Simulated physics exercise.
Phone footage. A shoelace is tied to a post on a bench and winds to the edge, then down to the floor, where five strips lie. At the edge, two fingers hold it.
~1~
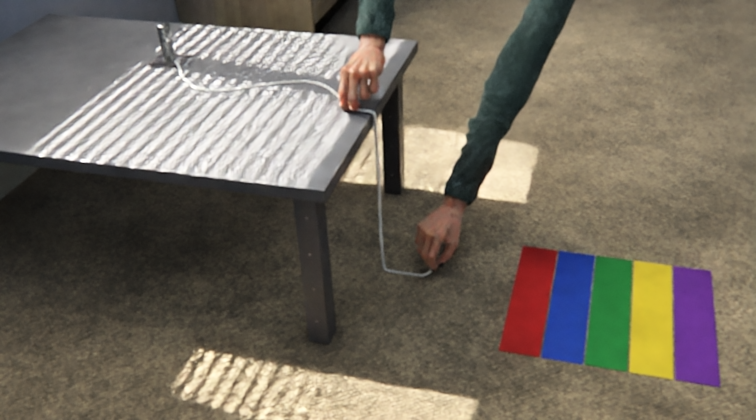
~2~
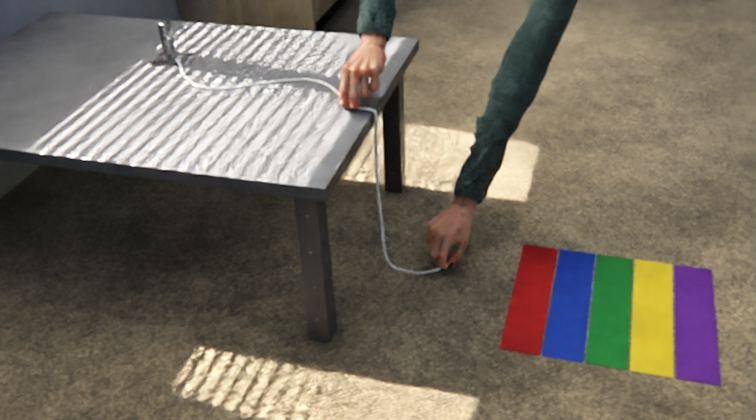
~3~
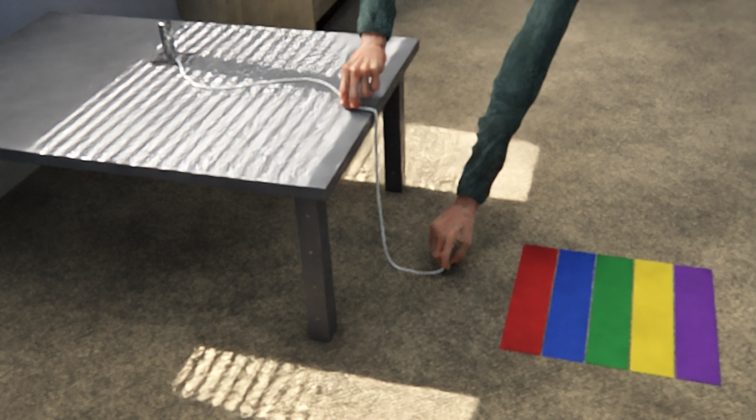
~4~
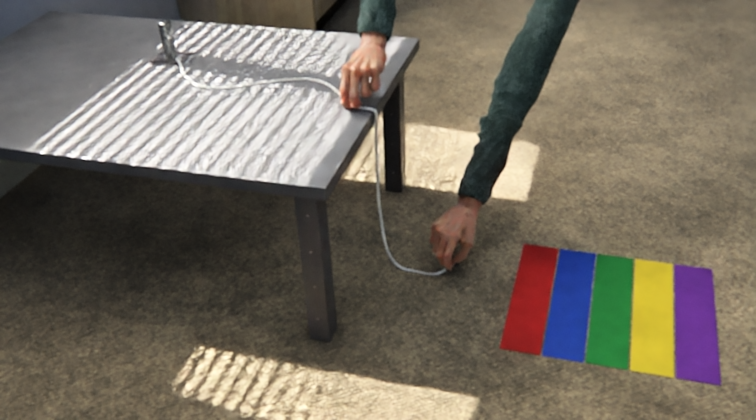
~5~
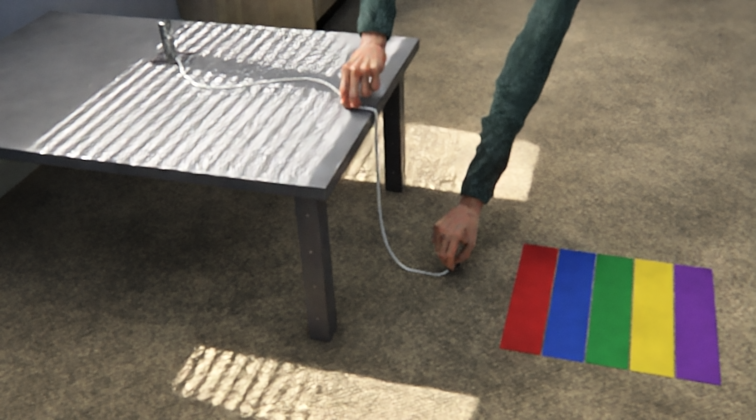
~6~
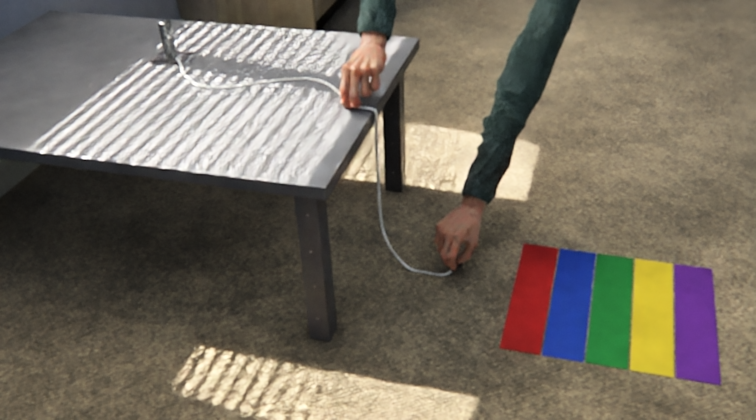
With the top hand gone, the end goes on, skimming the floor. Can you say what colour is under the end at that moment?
Yes, it is green.
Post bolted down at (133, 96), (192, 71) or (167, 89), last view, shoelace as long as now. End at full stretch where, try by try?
Going by the last picture, roughly (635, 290), (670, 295) and (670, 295).
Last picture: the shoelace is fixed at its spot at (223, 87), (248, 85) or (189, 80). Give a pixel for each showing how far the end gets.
First try around (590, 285), second around (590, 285), third around (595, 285).
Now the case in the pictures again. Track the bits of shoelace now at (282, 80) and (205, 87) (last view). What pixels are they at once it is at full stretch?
First point (309, 85), second point (245, 72).
Soon after, end near (551, 280); over red.
Then, end near (595, 286); over green.
At full stretch, end near (621, 290); over green. It gets as far as the green strip.
